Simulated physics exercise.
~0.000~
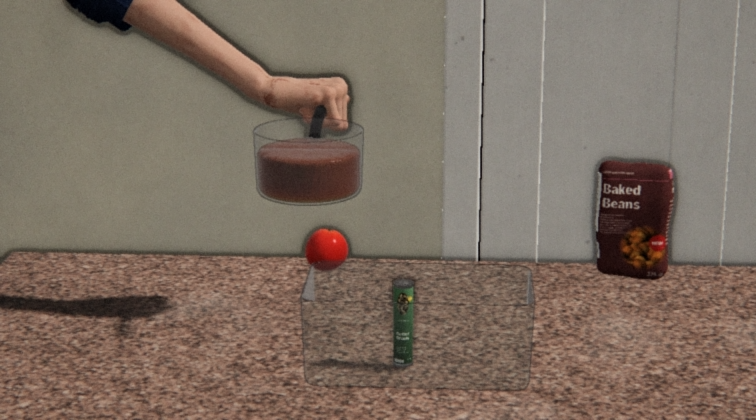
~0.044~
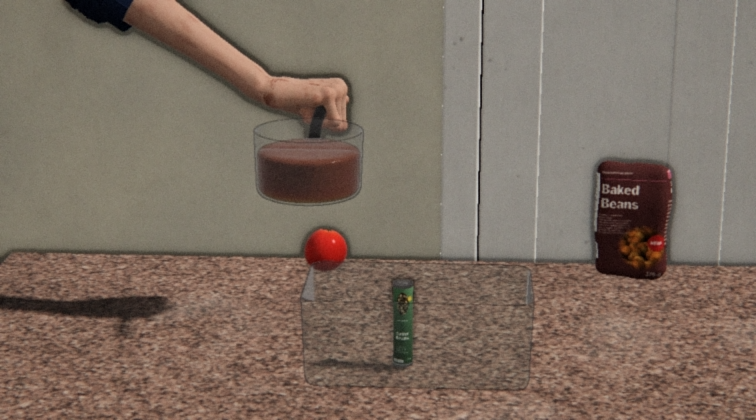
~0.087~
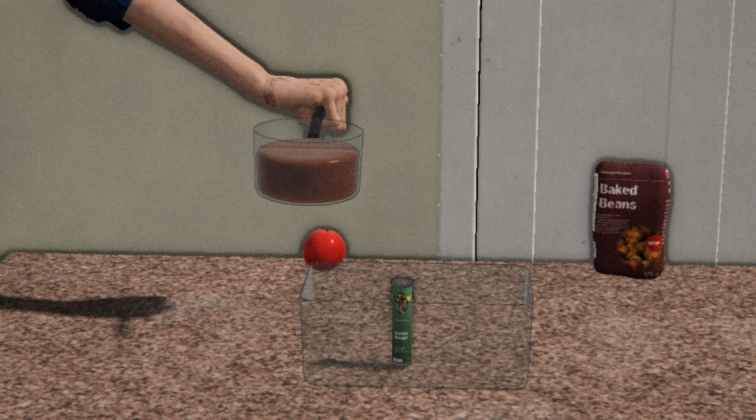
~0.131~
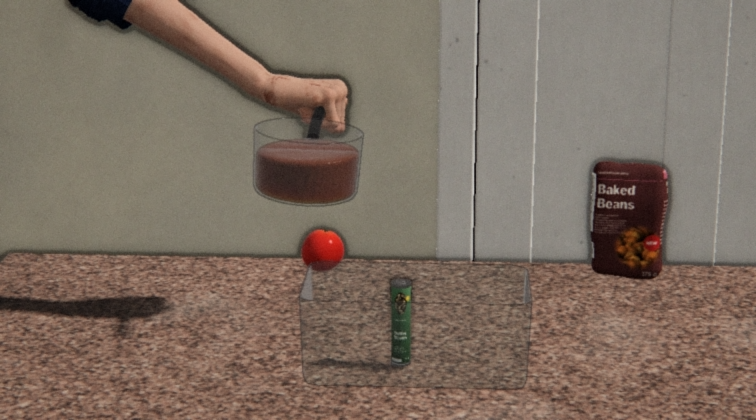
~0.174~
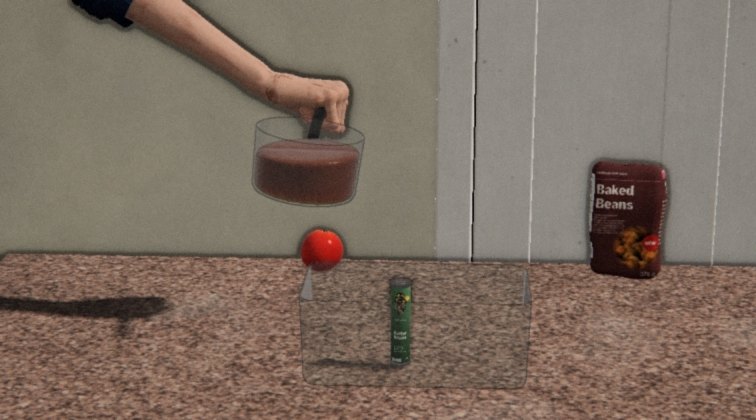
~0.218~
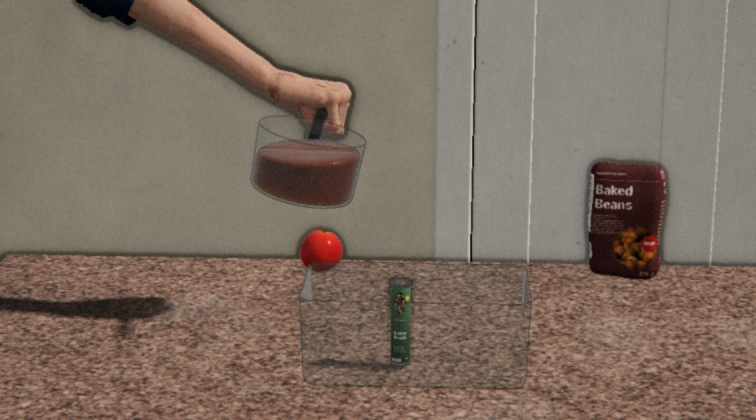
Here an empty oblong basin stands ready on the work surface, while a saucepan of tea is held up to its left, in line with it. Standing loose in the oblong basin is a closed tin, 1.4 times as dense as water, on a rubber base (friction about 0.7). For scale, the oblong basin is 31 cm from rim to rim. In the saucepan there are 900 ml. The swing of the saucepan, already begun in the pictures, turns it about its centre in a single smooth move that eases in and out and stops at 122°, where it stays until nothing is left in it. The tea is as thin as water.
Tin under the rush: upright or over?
Watch, it's going to hold out.
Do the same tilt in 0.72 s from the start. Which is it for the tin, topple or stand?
Then the tin tumbles.
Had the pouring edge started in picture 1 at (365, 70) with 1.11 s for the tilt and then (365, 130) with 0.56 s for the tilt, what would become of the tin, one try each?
Try 1: Still standing; try 2: Tipped over.
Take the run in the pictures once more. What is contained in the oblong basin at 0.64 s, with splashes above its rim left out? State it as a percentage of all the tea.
Close to 5 in a hundred.
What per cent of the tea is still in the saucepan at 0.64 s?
Roughly 62 %.
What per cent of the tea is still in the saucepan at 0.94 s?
Around 7 in a hundred.
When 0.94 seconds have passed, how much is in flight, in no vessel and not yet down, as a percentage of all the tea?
Estimate: About 12 in a hundred.
By 0.64 s the tilt is 75° and 62 per cent is still to pour; the tin stands where it began.
By 0.94 s the tilt is 115° and 7 per cent is still to pour; the tin stands where it began.
By 1.26 s the tilt is 122° and 0 per cent is still to pour; the tin stands 1 cm from where it began.
By 1.61 s the tilt is 122° and 0 per cent is still to pour; the tin stands where it began.
At rest the tin stands where it began.
